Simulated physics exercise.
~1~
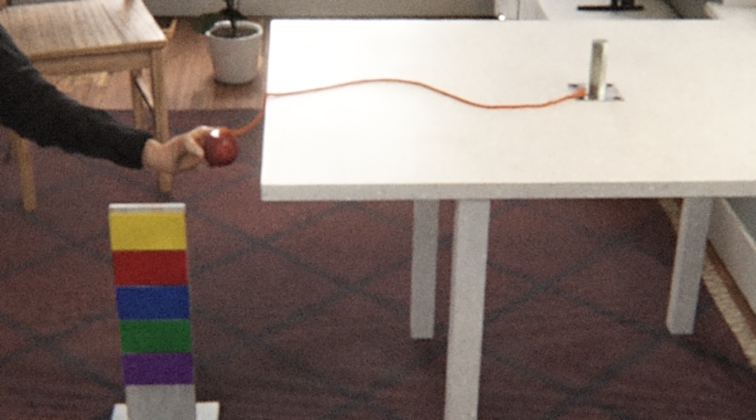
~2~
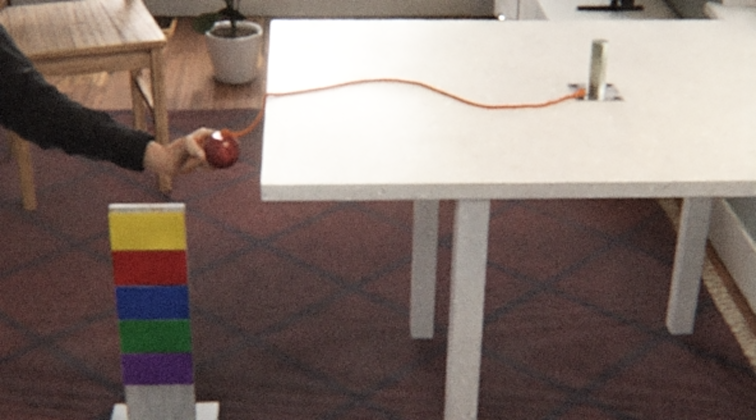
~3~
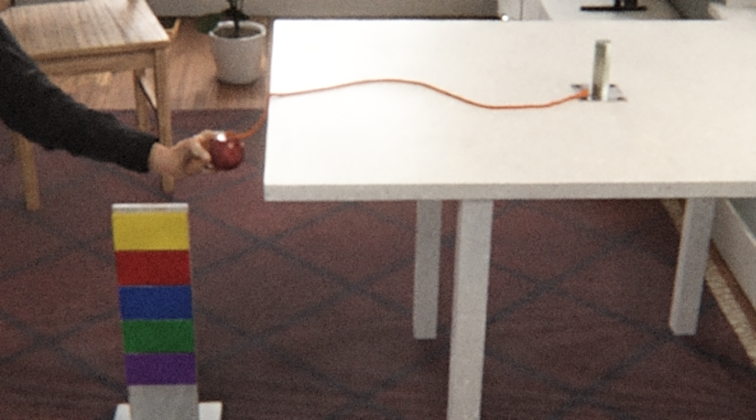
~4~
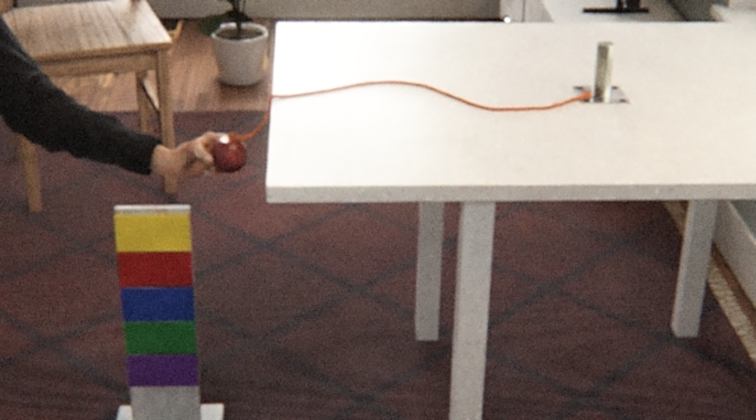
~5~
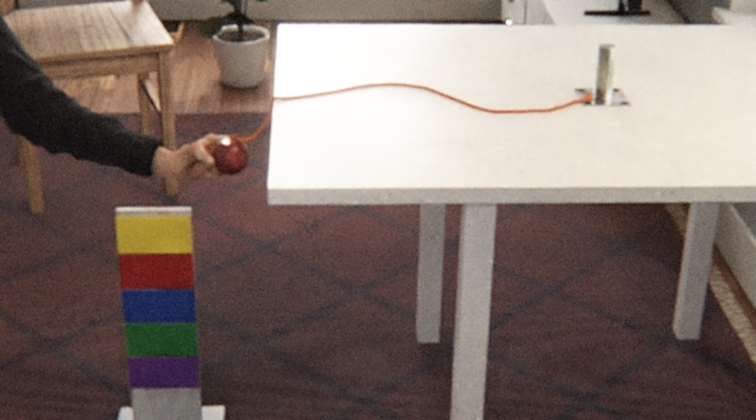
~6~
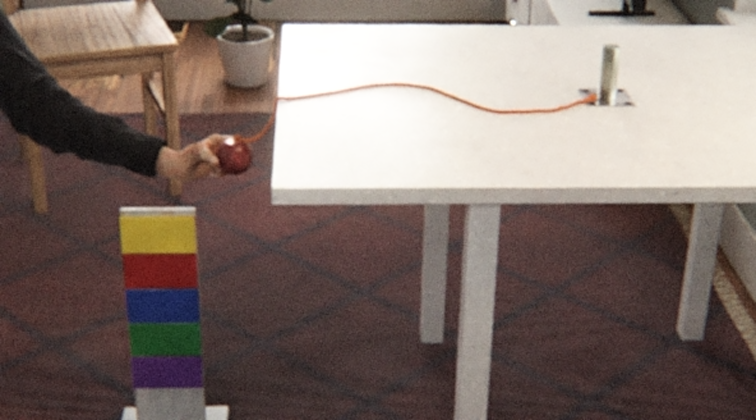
In a room with a dark patterned rug, seen from slightly above, a white table stands on the right, with a wooden chair and potted plant behind. An orange cord curves across the tabletop from a small metal post to a red apple held by a dark-sleeved hand, near a stand banded yellow, red, blue, green and purple. Hand, apple and cord stay practically still while the view drifts slightly left.
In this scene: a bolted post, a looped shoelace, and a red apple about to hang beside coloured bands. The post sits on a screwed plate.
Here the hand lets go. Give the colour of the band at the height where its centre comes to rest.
The band is yellow.
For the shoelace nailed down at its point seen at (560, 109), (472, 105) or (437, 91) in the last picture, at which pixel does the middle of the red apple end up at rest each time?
Approximately (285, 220), (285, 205) and (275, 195) respectively.
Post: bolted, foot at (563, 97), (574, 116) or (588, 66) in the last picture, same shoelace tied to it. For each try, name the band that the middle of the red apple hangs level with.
Answer, in order: Red, red, yellow.
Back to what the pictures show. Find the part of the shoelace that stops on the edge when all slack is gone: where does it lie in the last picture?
Roughly (331, 93).
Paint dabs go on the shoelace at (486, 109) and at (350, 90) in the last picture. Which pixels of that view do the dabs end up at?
They go to (461, 100) and to (296, 104).
A little later, apple near (312, 220); level with yellow.
Next, apple near (271, 239); level with yellow.
When it is over, apple near (283, 239); level with yellow. Its centre hangs level with the yellow band.
